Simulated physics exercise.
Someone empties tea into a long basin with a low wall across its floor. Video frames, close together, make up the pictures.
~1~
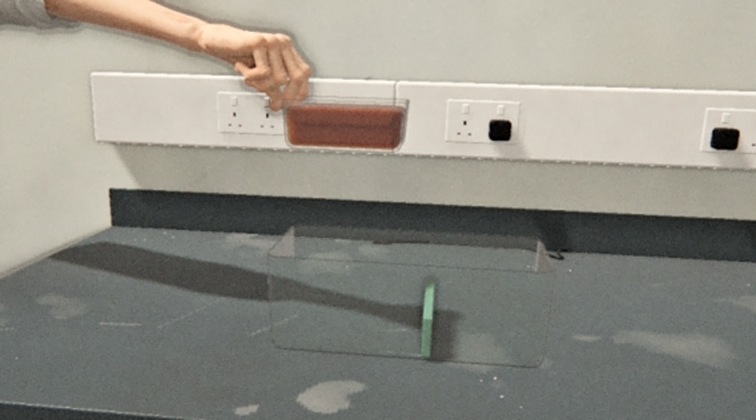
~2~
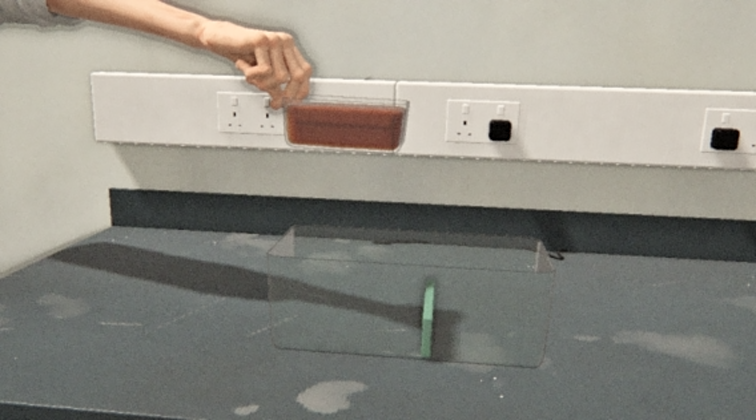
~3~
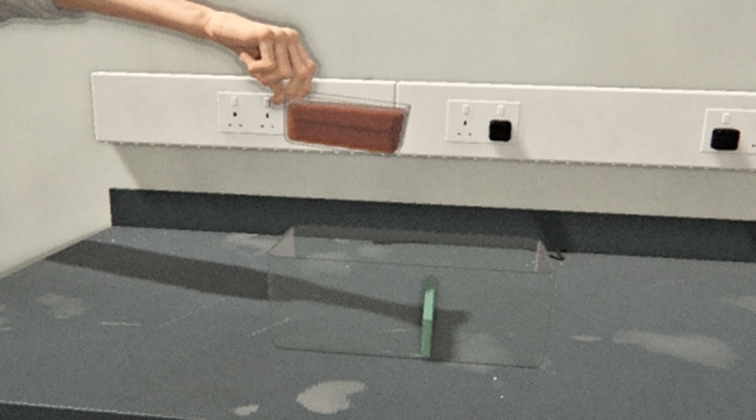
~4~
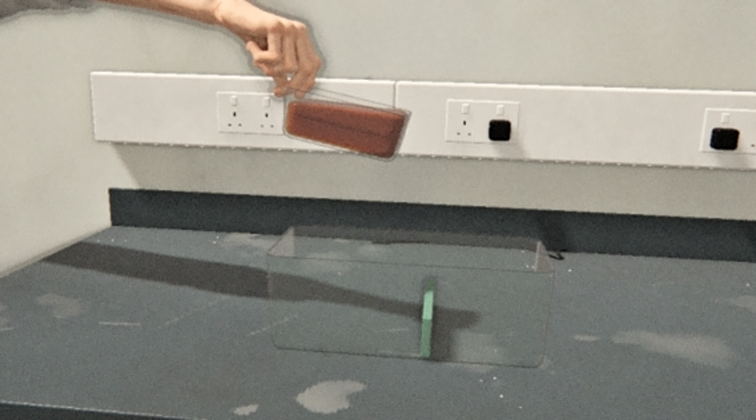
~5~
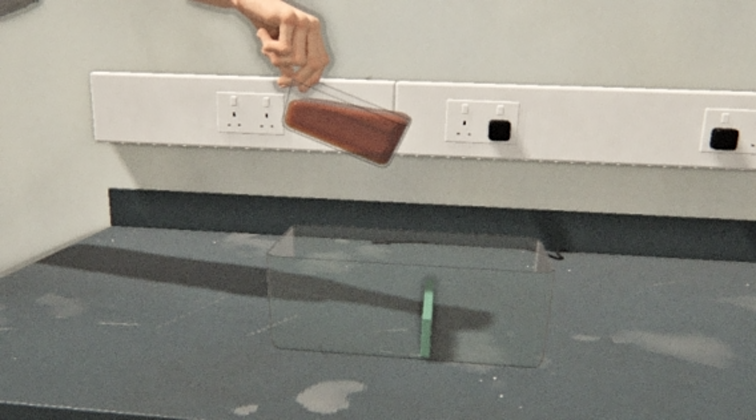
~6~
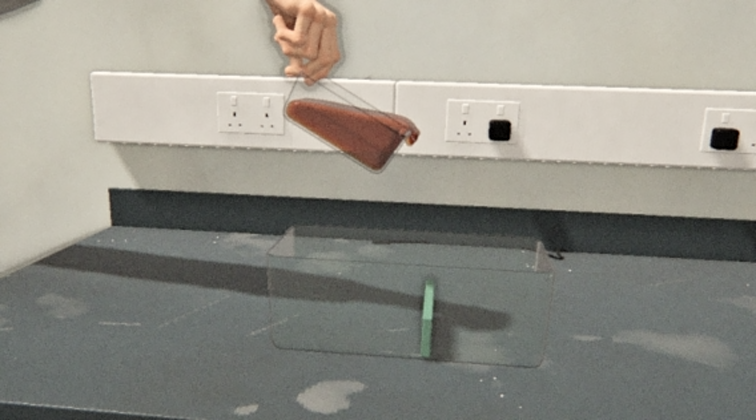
In this clip, a hand holds a clear container of reddish-brown tea above a transparent basin with a low green wall inside, then steadily tilts it down to the right until liquid begins to pass over its lower edge.
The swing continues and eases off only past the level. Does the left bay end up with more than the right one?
Fullest on the right.
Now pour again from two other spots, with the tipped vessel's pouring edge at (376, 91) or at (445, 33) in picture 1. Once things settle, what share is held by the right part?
The first gives 45 %, the second 80 %.
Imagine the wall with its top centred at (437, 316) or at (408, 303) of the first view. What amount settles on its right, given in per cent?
Respectively 60 and 80 per cent, approximately.
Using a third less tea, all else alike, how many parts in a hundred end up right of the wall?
My estimate is about 65 percent.
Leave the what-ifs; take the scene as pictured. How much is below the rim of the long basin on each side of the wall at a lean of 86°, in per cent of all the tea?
Left 0 %, right 35 %.
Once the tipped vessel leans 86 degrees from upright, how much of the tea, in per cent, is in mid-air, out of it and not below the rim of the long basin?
I'd say some 50 per cent.
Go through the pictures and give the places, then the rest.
In the first picture, tilt 0°; pouring edge (407, 103); surface from (292, 105) to (405, 108); the long basin's rim runs from (281, 240) to (547, 255); the wall's top is at (429, 298).
In the second picture, tilt 1°; pouring edge (408, 104); surface from (293, 104) to (405, 109).
In the third picture, tilt 5°; pouring edge (409, 109); surface from (294, 102) to (407, 111).
In the fourth picture, tilt 12°; pouring edge (409, 115); surface from (294, 101) to (408, 114).
In the fifth picture, tilt 20°; pouring edge (409, 125); surface from (295, 101) to (408, 120); 3 per cent is over the edge.
In the sixth picture, tilt 30°; pouring edge (408, 136); surface from (294, 101) to (399, 124); 9 per cent is over the edge.
A moment on, the tilt is 86° and 13 per cent is still to pour, 1 is left of the wall and 37 right of it.
Next, the tilt is 99° and 3 per cent is still to pour, 16 is left of the wall and 76 right of it.
Then the tilt is 99° and 0 per cent is still to pour, 21 is left of the wall and 75 right of it.
Later the tilt is 99° and 0 per cent is still to pour, 22 is left of the wall and 75 right of it.
Finally, 22 per cent lies left of the wall, 75 right of it and 3 outside.
